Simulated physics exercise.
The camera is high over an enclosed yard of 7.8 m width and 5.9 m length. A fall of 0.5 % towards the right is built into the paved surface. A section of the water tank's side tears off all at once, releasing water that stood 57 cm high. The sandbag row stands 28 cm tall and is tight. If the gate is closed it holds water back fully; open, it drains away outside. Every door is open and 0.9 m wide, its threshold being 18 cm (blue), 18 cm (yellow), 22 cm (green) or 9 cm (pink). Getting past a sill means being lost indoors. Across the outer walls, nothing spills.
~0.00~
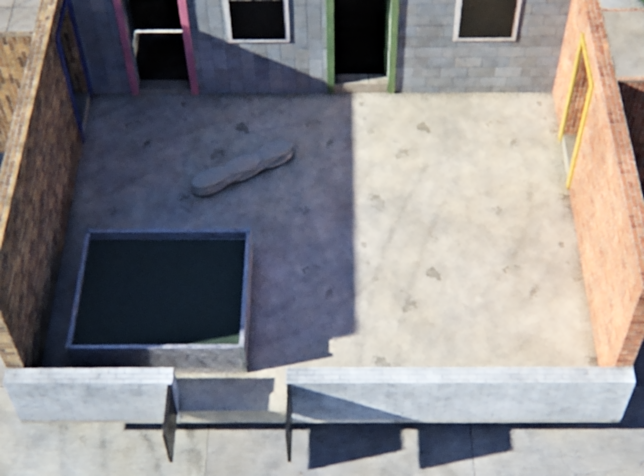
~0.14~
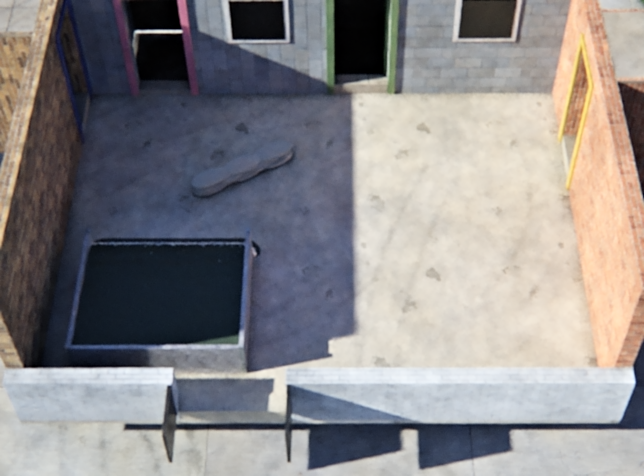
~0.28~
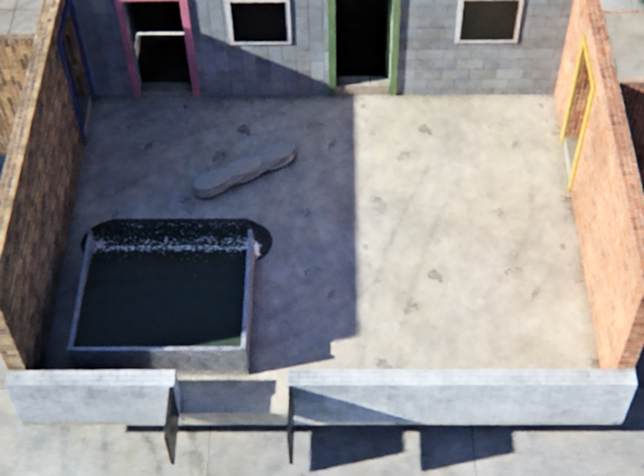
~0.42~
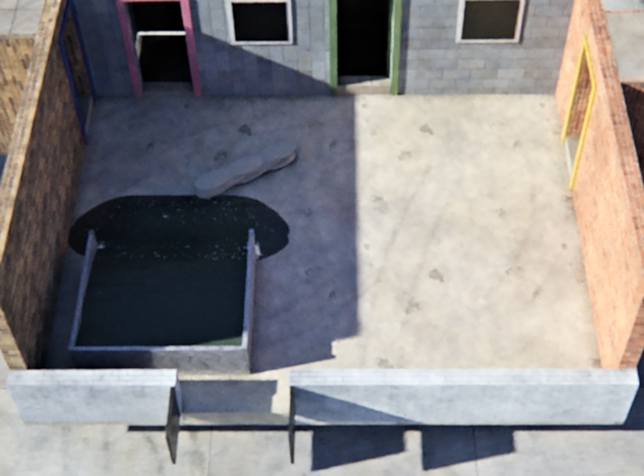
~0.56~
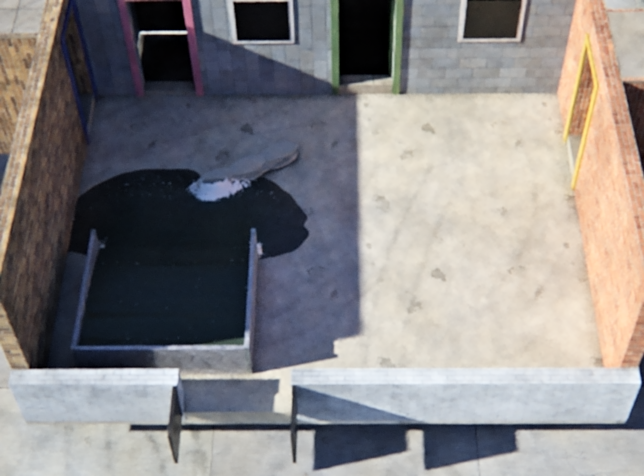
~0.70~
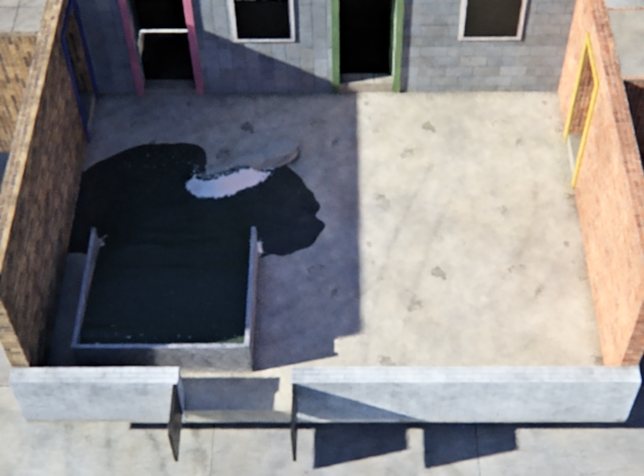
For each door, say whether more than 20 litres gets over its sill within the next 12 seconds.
Result: Blue door: Over, yellow door: Not over, green door: Not over, pink door: Over.
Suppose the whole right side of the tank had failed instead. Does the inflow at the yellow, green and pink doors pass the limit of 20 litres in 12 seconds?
Then yellow would come out on the low side, green on the low side and pink on the low side.
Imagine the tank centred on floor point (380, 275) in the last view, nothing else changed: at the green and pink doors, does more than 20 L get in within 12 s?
Relative to the limit, green is beyond it and pink is within it.
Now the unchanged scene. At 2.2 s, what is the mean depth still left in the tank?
Mean depth: About 19 cm.
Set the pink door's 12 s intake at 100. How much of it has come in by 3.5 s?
By then it's near 80% of the total.
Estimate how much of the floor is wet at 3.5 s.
About 60 per cent.
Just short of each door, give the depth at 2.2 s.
Centimetres: Blue 27 / yellow 0 / green 1 / pink 15.
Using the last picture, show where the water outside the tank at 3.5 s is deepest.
Position: About (97, 99).
After 1.4 s water covers 25 % of the floor and is deepest (37 cm) near (215, 195); blue door 7 cm at the sill, 0 L in, yellow door not reached, green door not reached, pink door 5 cm at the sill, 13 L in.
After 2.2 s water covers 40 % of the floor and is deepest (42 cm) near (97, 99); blue door 27 cm at the sill, 7 L in, yellow door not reached, green door 1 cm at the sill, 0 L in, pink door 15 cm at the sill, 97 L in.
After 3.5 s water covers 60 % of the floor and is deepest (28 cm) near (97, 99); blue door 25 cm at the sill, 60 L in, yellow door 13 cm at the sill, 0 L in, green door 7 cm at the sill, 0 L in, pink door 20 cm at the sill, 207 L in.
After 7.0 s water covers 70 % of the floor and is deepest (18 cm) near (560, 136); blue door 7 cm at the sill, 73 L in, yellow door 14 cm at the sill, 0 L in, green door 7 cm at the sill, 0 L in, pink door 8 cm at the sill, 266 L in.
After 12.0 s water covers 95 % of the floor and is deepest (12 cm) near (589, 395); blue door 3 cm at the sill, 73 L in, yellow door 7 cm at the sill, 0 L in, green door 3 cm at the sill, 0 L in, pink door 4 cm at the sill, 266 L in.
